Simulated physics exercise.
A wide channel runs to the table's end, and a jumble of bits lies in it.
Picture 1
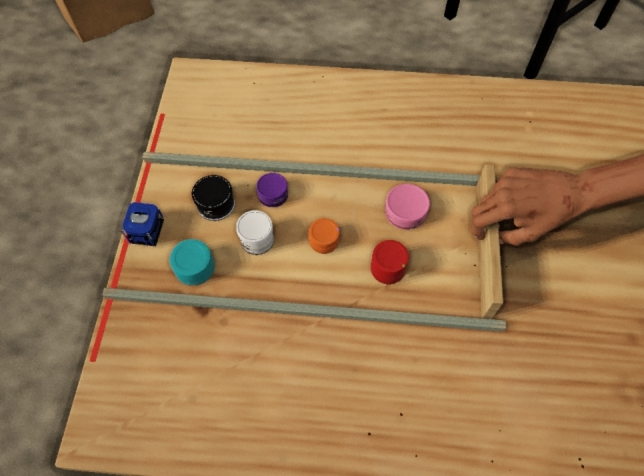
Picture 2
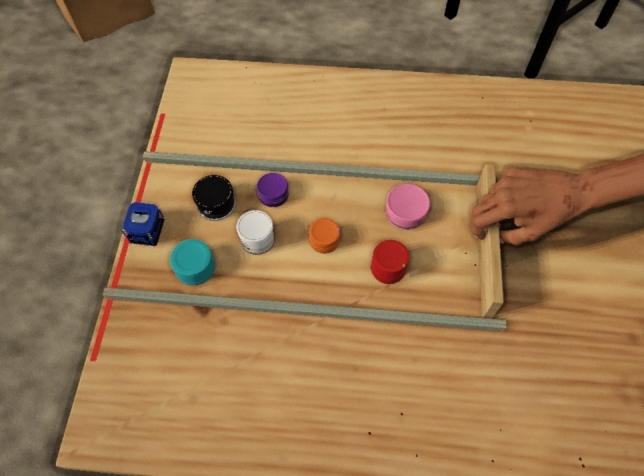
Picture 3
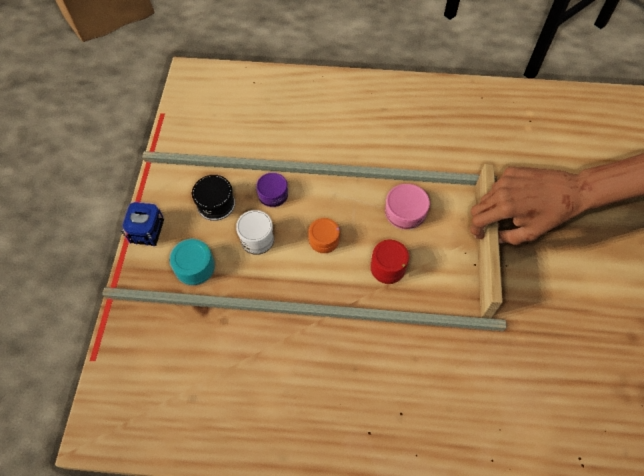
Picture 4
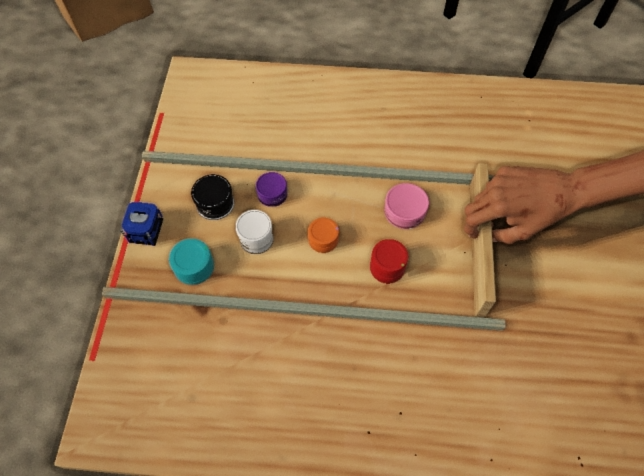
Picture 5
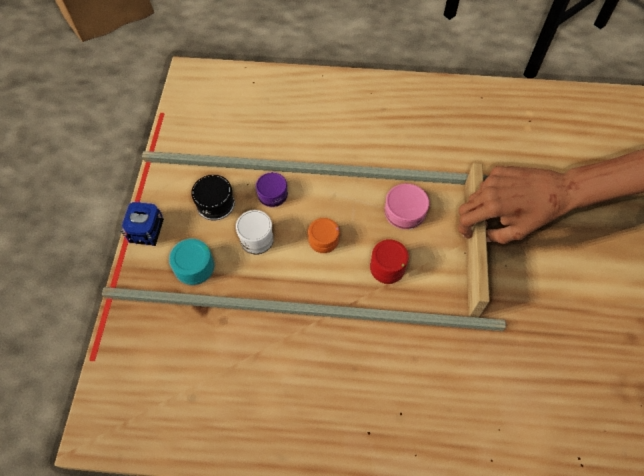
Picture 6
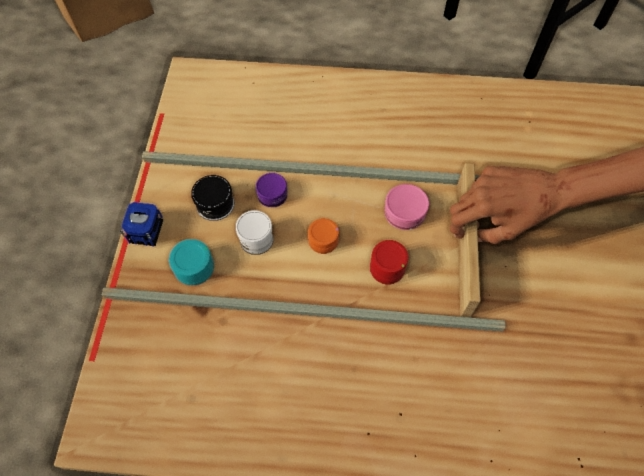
A hand slid a wooden board slightly left between two grey rails on a wooden table, while the colourful round lids and pots and the blue case near the red tape stayed put.
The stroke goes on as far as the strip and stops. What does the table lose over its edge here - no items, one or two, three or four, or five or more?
Tally: Over four.
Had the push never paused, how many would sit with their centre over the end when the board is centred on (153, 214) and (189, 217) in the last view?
At the first spot the count is 5, and at the second it is 1.
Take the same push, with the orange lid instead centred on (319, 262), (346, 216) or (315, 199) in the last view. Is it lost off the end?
Well, the orange lid does not stay; it does not stay; it does not stay.
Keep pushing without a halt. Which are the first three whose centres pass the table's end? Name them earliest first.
The order goes the blue case, the black pot, and then the purple tub.
Soon after, none off yet; blue case at rest near (143, 224); turquoise lid at rest near (192, 262); black pot at rest near (213, 198).
Then, none off yet; blue case at rest near (143, 224); turquoise lid at rest near (192, 262); black pot moving near (211, 199).
Further on, none off yet; blue case moved about its own width near (110, 233); turquoise lid moved about its own width near (132, 269); black pot moved well along near (135, 197).
At rest, the number that fall off is five or more; fallen, pink tub, red lid, orange lid, purple tub, white tin, black pot, turquoise lid and blue case.
